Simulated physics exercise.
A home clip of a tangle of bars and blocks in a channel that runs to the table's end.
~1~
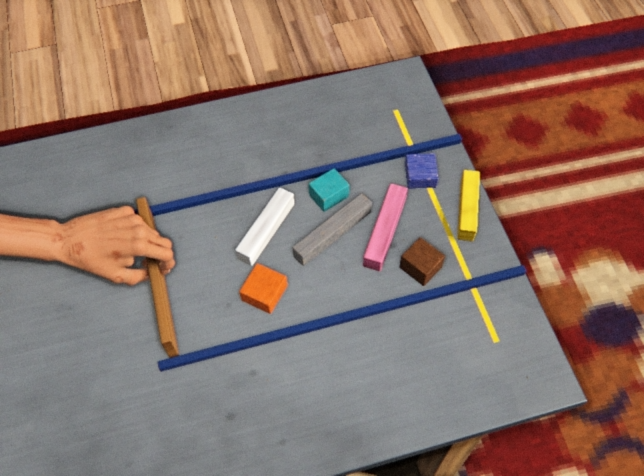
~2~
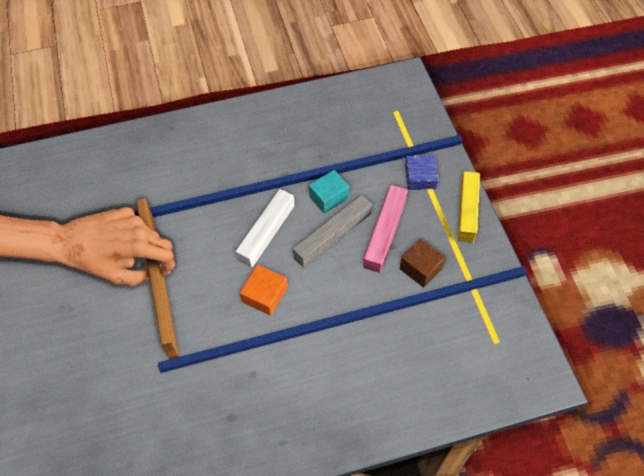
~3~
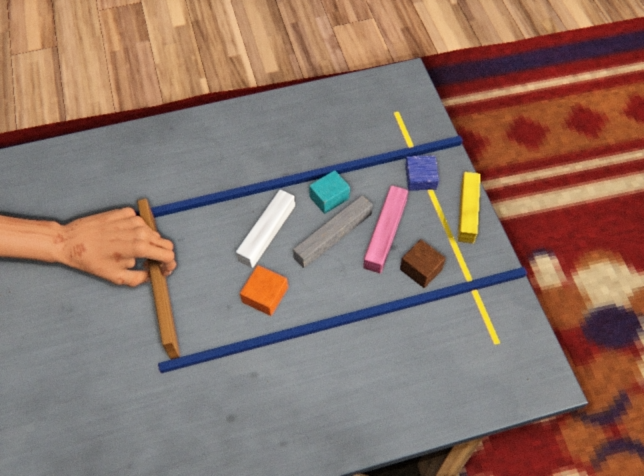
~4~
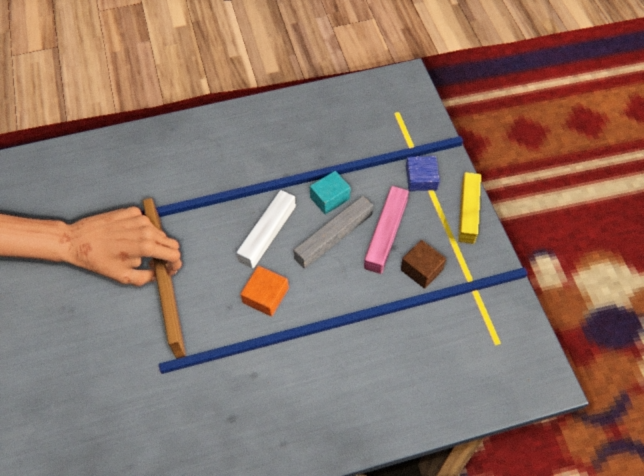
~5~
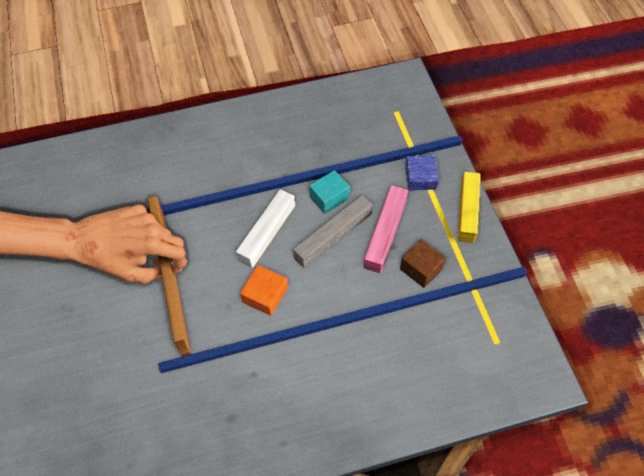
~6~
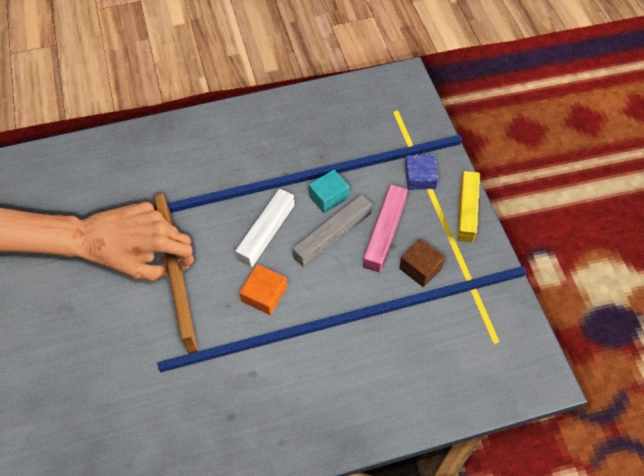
On a grey tabletop, a hand slowly sliding a wooden bar right between blue rails toward coloured blocks and sticks lying still.
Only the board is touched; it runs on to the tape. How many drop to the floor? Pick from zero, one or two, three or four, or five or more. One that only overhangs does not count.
As it turns out, the number that fall off is three or four.
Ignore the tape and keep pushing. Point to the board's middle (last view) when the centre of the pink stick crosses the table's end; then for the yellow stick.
About (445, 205), and (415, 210) for the other.
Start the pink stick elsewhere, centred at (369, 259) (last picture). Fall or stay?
The pink stick does not fall.
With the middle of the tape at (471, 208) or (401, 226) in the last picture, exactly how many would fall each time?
It would be 6 and 0.
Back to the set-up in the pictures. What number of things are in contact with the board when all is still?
The number is 2.
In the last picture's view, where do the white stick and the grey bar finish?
First (436, 179), then (475, 178).
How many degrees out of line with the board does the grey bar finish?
Near 30 degrees.
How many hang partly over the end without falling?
That would be 2.
Soon after, none off yet; yellow stick at rest near (468, 206); blue block at rest near (421, 172); brown block at rest near (422, 263).
Then, none off yet; yellow stick at rest near (468, 206); blue block at rest near (421, 172); brown block at rest near (425, 263).
Further on, none off yet; yellow stick moved a little near (483, 207); blue block moved about its own width near (466, 167); brown block moved well along near (489, 257).
At rest, the number that fall off is three or four; fallen, brown block, blue block and yellow stick.
